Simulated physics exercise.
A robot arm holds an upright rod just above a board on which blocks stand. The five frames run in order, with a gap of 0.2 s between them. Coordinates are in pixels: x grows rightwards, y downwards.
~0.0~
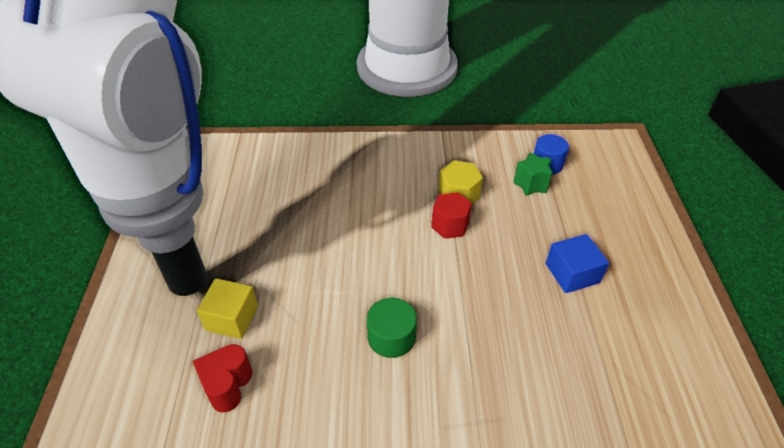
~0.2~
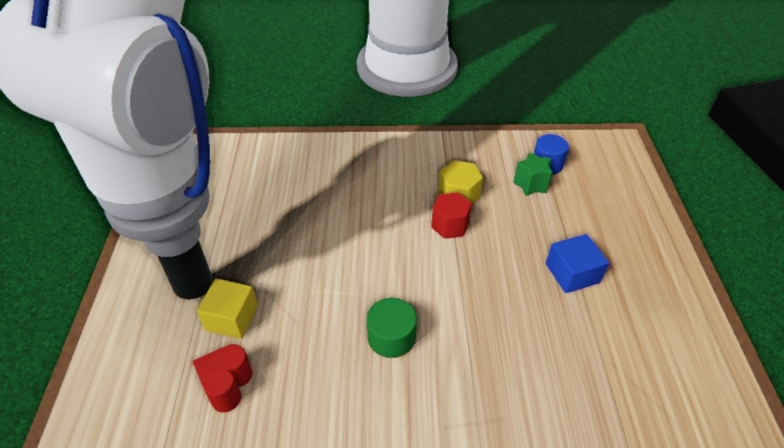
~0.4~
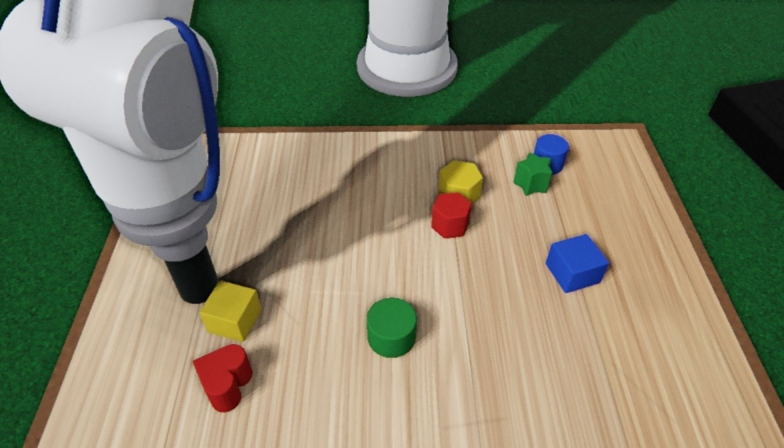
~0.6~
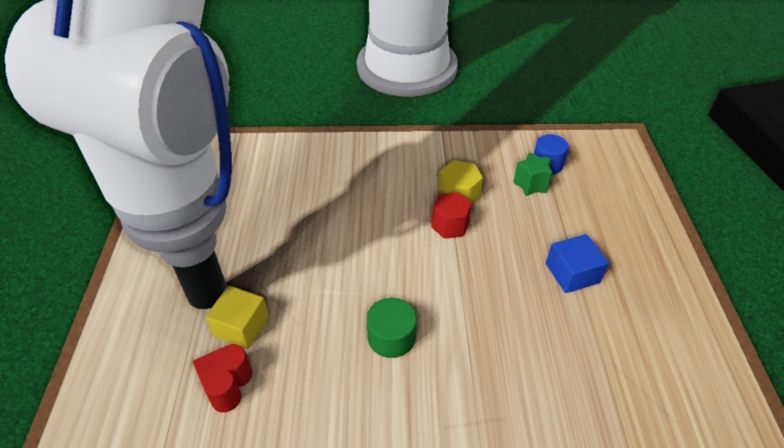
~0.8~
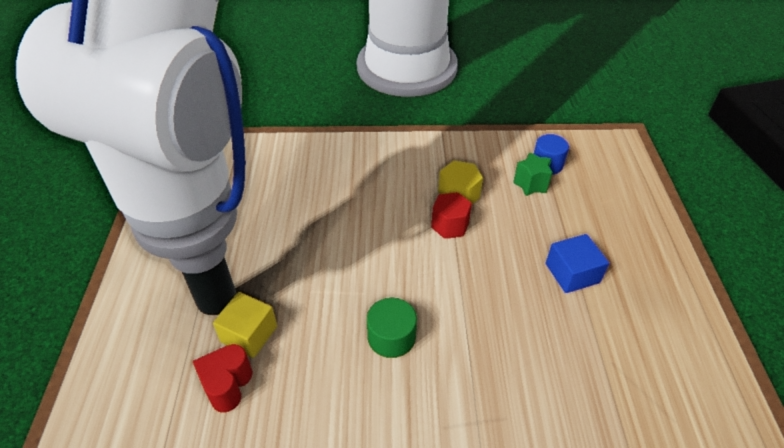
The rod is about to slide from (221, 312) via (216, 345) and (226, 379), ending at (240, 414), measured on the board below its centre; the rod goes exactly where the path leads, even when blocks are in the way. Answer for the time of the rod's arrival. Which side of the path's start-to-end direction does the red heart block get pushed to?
The red heart block is shifted sideways to the left, facing along the path from start to end.
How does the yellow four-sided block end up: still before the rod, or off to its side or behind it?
In the end it is beside or behind the rod.
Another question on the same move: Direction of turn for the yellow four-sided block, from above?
The turn is anti-clockwise.
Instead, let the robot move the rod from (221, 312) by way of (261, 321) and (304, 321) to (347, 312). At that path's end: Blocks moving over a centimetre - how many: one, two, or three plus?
One moves.
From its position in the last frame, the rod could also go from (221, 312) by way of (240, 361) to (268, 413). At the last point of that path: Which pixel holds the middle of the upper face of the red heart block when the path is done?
That would be at about pixel (222, 425).
On the path given first. One third of the way, rod at (211, 334); yellow four-sided block at (252, 327), turned 25° anticlockwise.
Two thirds of the way, rod at (221, 368); red heart block at (234, 396); yellow four-sided block at (259, 333), turned 50° anticlockwise.
At the end, rod at (235, 403); red heart block at (255, 431); yellow four-sided block at (259, 333), turned 50° anticlockwise.
